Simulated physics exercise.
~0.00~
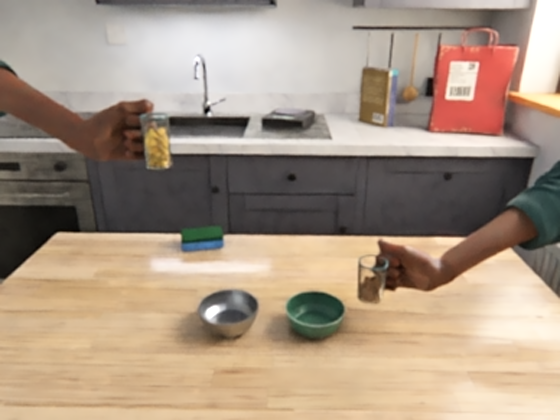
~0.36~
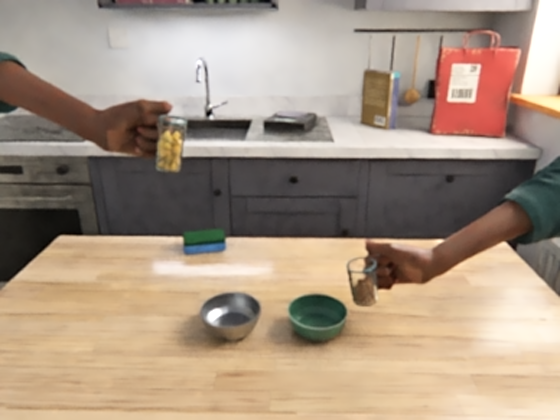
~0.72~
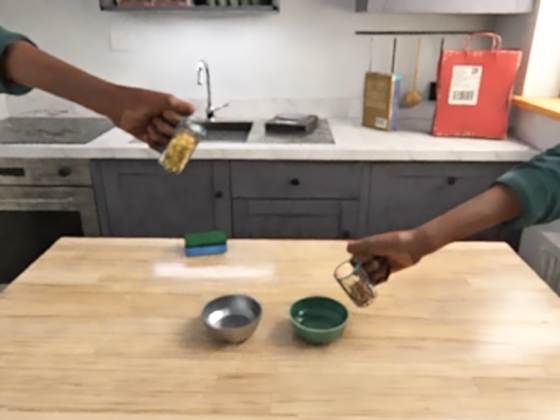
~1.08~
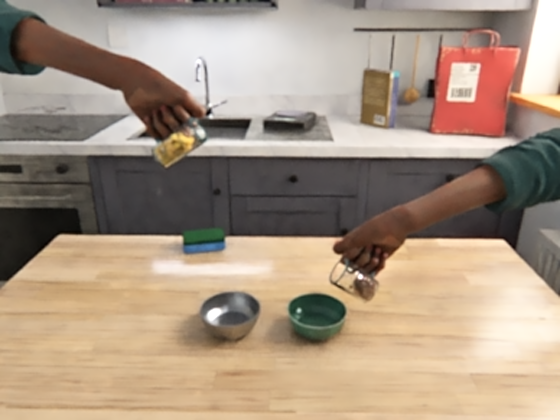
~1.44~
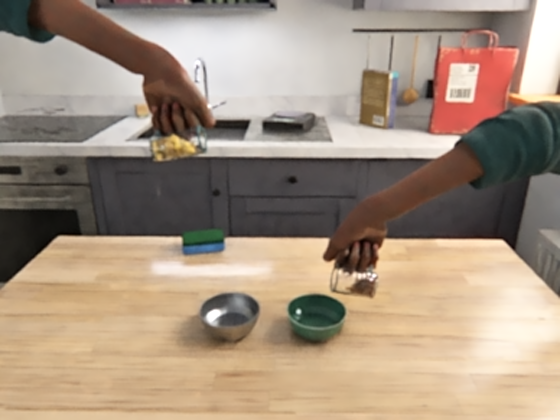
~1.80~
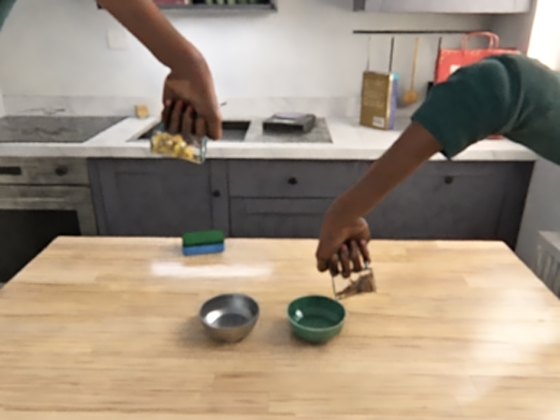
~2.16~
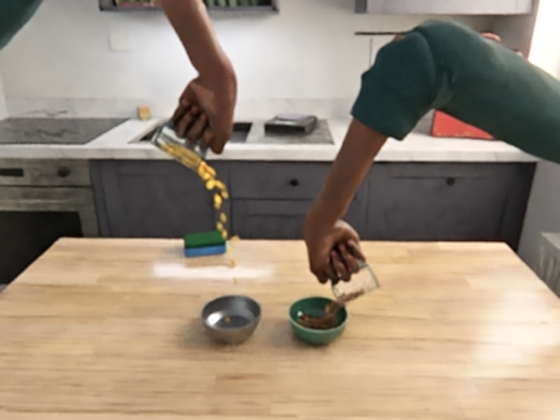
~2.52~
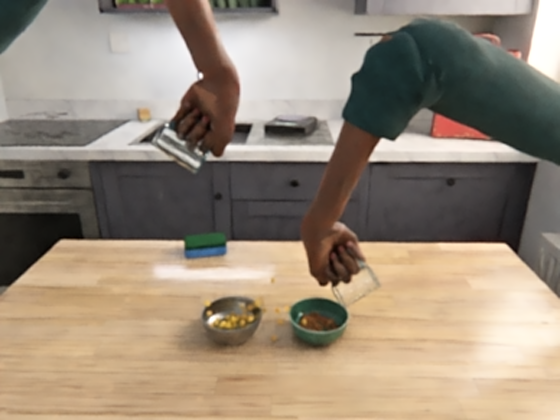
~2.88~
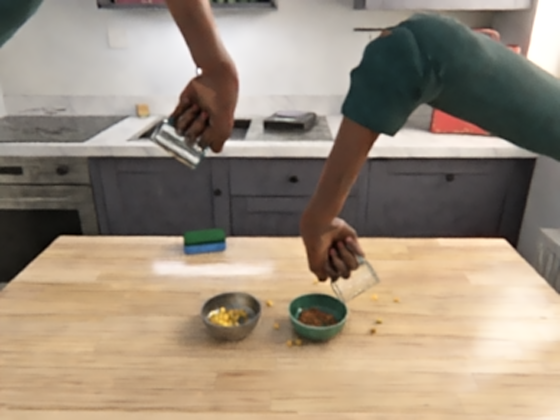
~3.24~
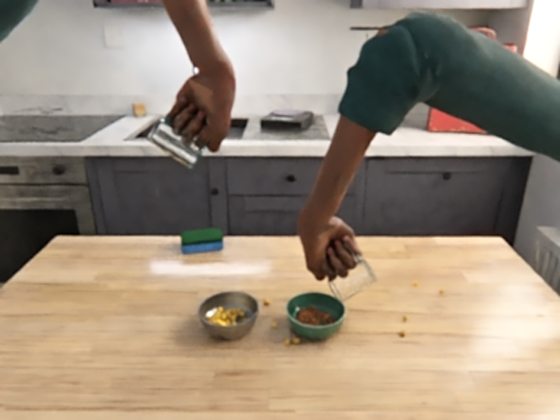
In a kitchen with dark cabinets, two hands hold small clear cups above a wooden table, the left one with yellow pieces held much higher than the right one with brown pieces. A metal bowl and a green bowl sit below, near a sponge. Both hands gradually tip their cups until the contents pour out, the yellow pieces falling in a long stream and the brown ones dropping a short way into the green bowl. Most yellow pieces land in the metal bowl, but some scatter across the table, while the brown pieces stay in the green bowl beneath the upturned cups.
